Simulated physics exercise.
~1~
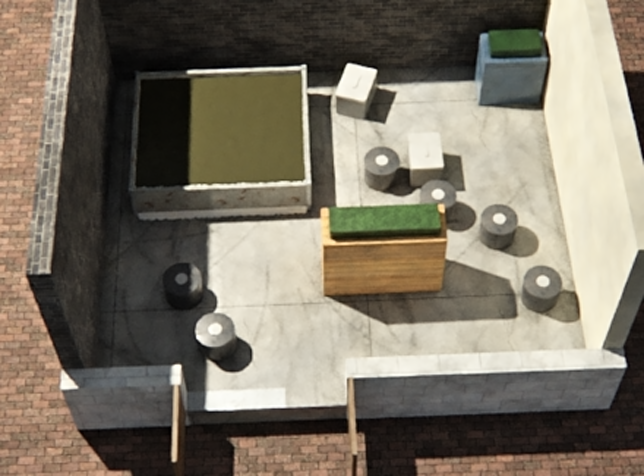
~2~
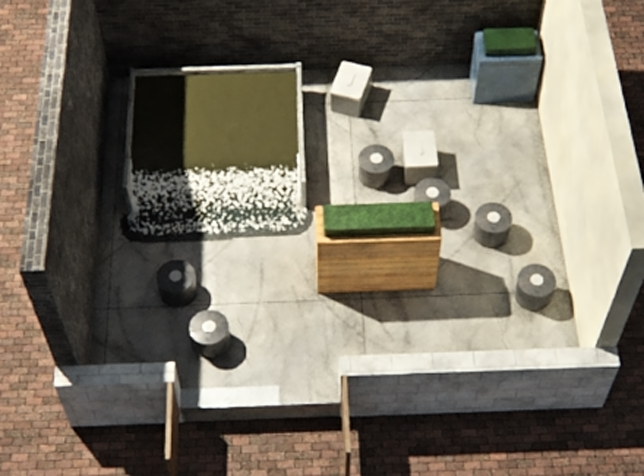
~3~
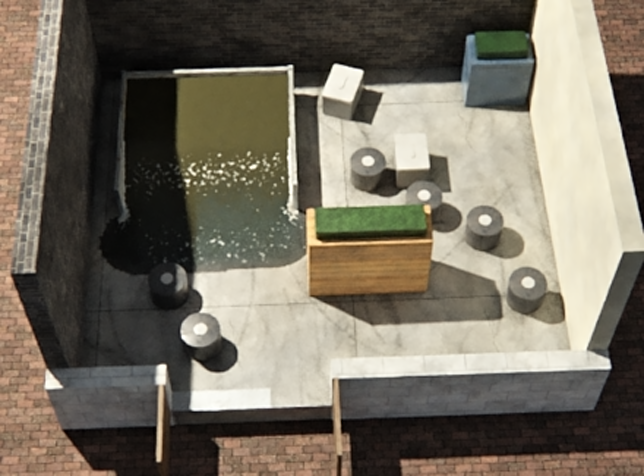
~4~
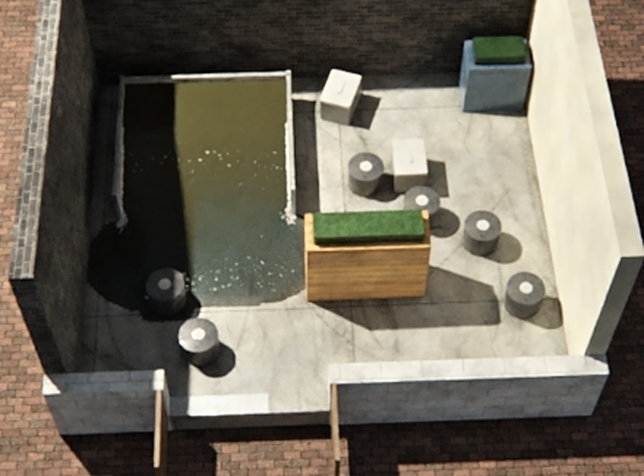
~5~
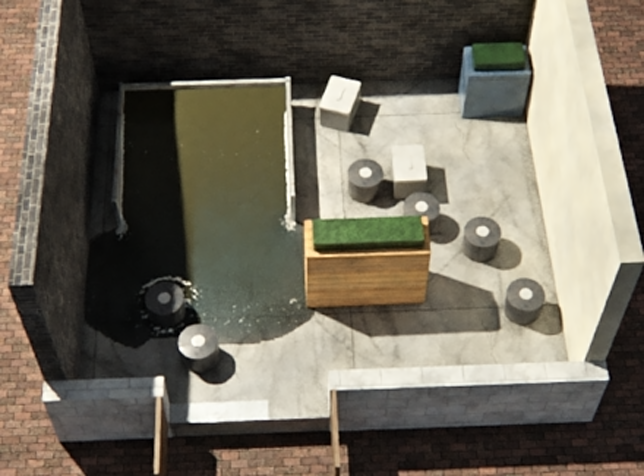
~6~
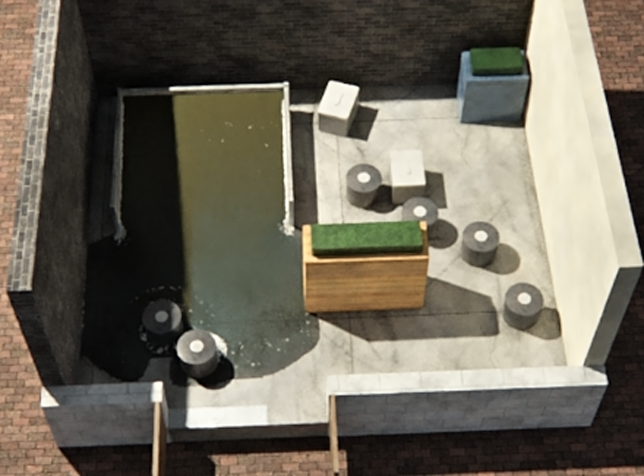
Water bursts from the front of a large walled tank at the upper left of a yard, first as white froth, then as a dark sheet spreading across the pale floor. It surrounds one dark round tub, which shifts slightly, then reaches a second beside it, while the planters and other objects stay still.
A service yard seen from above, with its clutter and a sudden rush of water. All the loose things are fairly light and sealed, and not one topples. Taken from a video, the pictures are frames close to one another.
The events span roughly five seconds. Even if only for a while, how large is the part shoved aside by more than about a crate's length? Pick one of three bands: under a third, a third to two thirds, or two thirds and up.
Under a third.
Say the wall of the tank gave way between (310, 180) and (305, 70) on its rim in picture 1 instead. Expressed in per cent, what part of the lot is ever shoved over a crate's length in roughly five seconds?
About 80 per cent.
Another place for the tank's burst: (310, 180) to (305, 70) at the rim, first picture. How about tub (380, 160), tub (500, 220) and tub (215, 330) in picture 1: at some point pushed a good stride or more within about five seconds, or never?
Well, in order they come out as beyond that mark, beyond that mark and under that mark.
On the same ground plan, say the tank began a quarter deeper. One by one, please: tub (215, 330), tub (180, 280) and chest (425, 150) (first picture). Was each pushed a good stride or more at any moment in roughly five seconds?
Taking each in turn, the answer is did it, did it, came up short.
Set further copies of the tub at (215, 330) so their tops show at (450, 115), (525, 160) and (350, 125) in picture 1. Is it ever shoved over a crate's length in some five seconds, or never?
Listed in sequence, the answers are remains nearby, remains nearby and remains nearby.
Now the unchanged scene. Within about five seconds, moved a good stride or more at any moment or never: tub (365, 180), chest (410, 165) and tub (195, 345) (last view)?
Well, in the order you gave them, the first stayed under the mark, the second stayed under the mark, and the third went the distance.
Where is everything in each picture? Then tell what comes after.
In the first picture, a tub at (182, 279), on the bottom; a tub at (216, 330) rests on the ground; 0 of 8 have shifted.
In the second picture, a tub at (176, 276) rests on the ground; a tub at (210, 327), on the bottom; 0 of 8 have shifted.
In the third picture, a tub at (167, 279) rests on the ground; a tub at (201, 330), on the bottom; 0 of 8 have shifted.
In the fourth picture, a tub at (165, 284) rests on the ground; a tub at (199, 335) rests on the ground; 0 of 8 have shifted.
In the fifth picture, a tub at (165, 298) rests on the ground, close to its start; a tub at (199, 341) rests on the ground; 1 of 8 have shifted.
In the sixth picture, a tub at (162, 317), on the bottom, close to its start; a tub at (197, 347), on the bottom; 1 of 8 have shifted.
A moment on, 1 of 8 are well off their spots; 0 afloat.
Next, 2 of 8 are well off their spots; 1 afloat.
Later, 2 of 8 are well off their spots; 1 afloat.
In the end, 2 of 8 are well off their spots, and 2 have been at some point; 0 afloat.
